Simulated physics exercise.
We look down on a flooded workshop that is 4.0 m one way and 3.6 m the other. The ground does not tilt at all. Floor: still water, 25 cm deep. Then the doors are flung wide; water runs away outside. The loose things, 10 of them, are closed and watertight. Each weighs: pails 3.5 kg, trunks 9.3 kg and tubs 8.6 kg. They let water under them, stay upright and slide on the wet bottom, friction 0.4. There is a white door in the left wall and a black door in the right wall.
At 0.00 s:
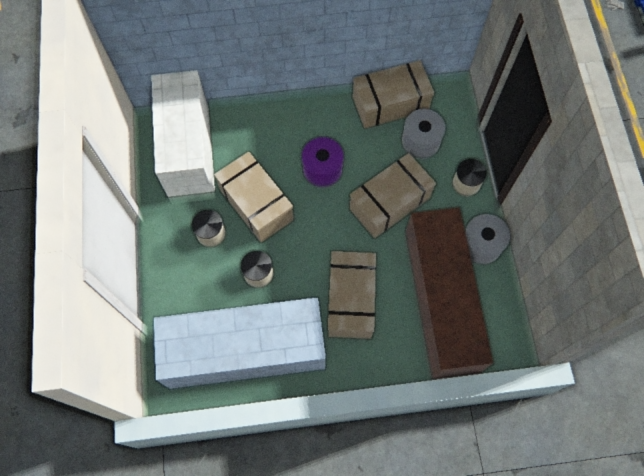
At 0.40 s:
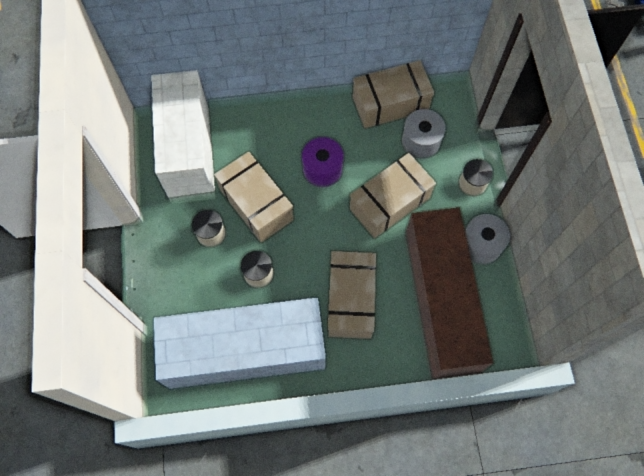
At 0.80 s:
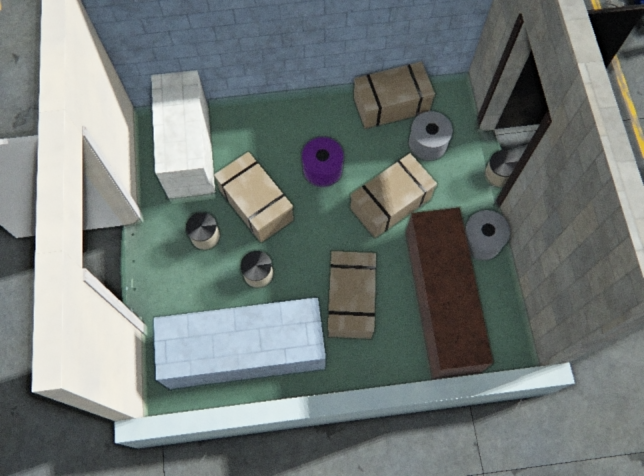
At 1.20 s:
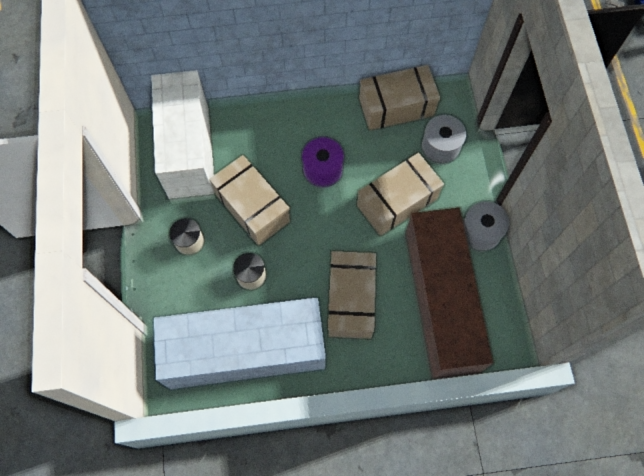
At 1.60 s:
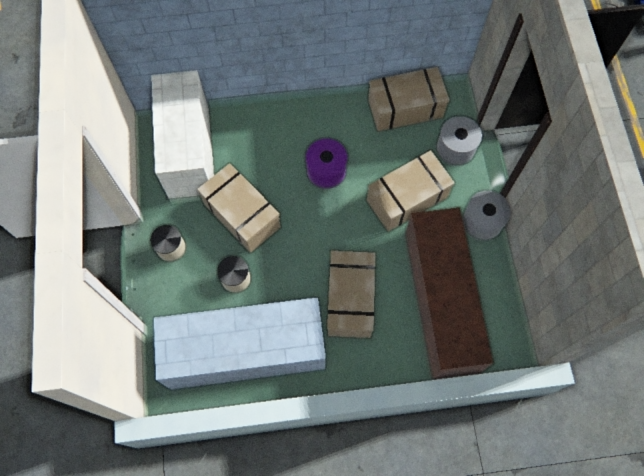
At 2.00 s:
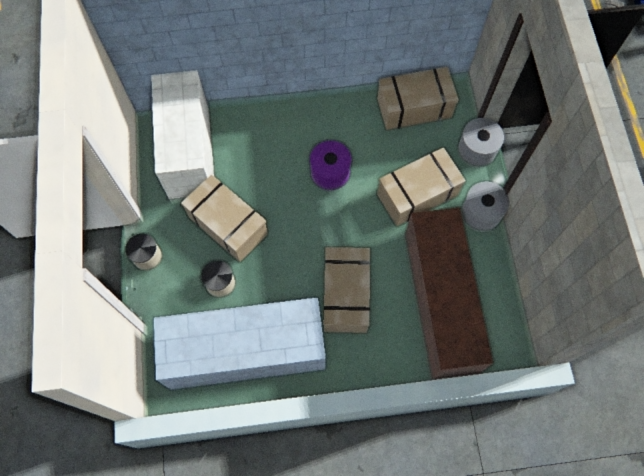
Two doors open, one tub drifts out the right doorway, then tubs and trunks spread apart.
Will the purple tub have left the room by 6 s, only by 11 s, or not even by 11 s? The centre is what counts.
It is washed away after the span, if at all.
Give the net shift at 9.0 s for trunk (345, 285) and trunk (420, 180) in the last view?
140 cm; gone out.
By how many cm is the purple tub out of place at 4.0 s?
It has shifted about 10 cm.
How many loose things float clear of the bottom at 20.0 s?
Count: 0.
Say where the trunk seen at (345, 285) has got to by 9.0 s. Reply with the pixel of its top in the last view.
It should be close to pixel (214, 274).
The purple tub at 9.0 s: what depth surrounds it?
Depth approx. 11 cm.
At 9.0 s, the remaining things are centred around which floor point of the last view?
I'd put it close to (277, 232) in the last view.
After 4.0 s the purple tub is near (330, 156), 0.1 m from its start, afloat; 5 of 10 are out; 5 afloat.
After 9.0 s the purple tub is near (330, 163), 0.1 m from its start, afloat; 8 of 10 are out; 2 afloat.
After 16.0 s the purple tub is near (336, 169), 0.2 m from its start, afloat; 9 of 10 are out; 1 afloat.
After 20.0 s the purple tub is near (335, 171), 0.2 m from its start, aground; 9 of 10 are out; 0 afloat.
